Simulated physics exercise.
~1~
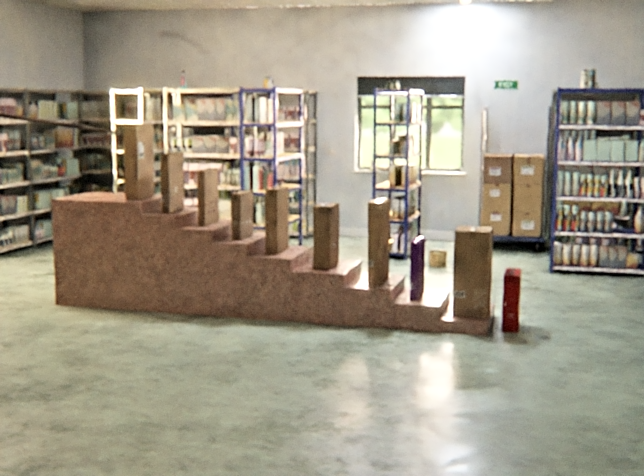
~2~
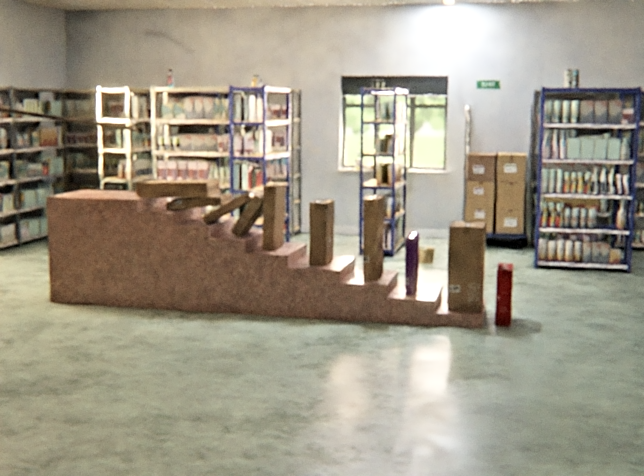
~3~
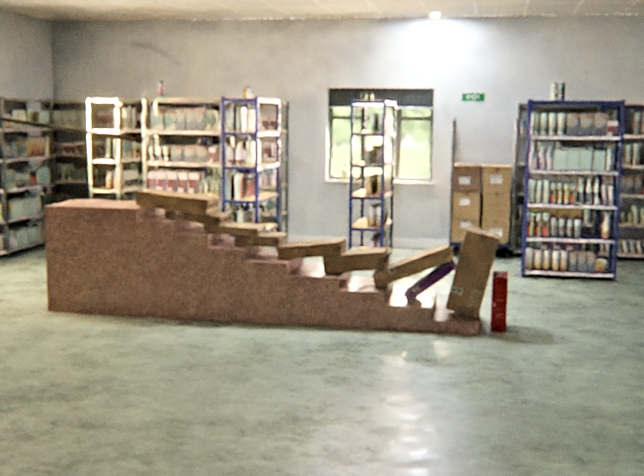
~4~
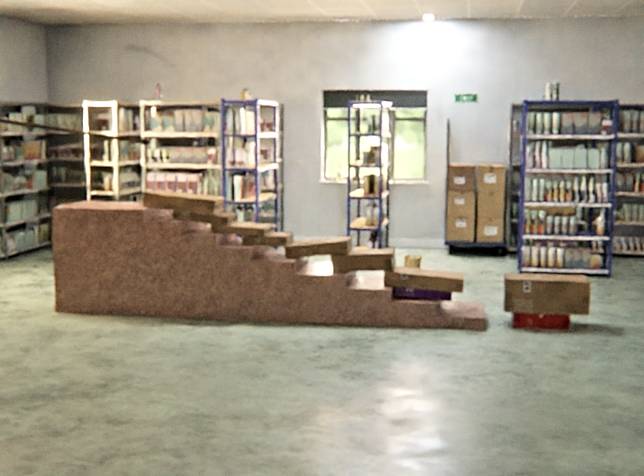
Stepped block in a storeroom with upright cartons toppling one after another down to the right, all ending flat, red one included.
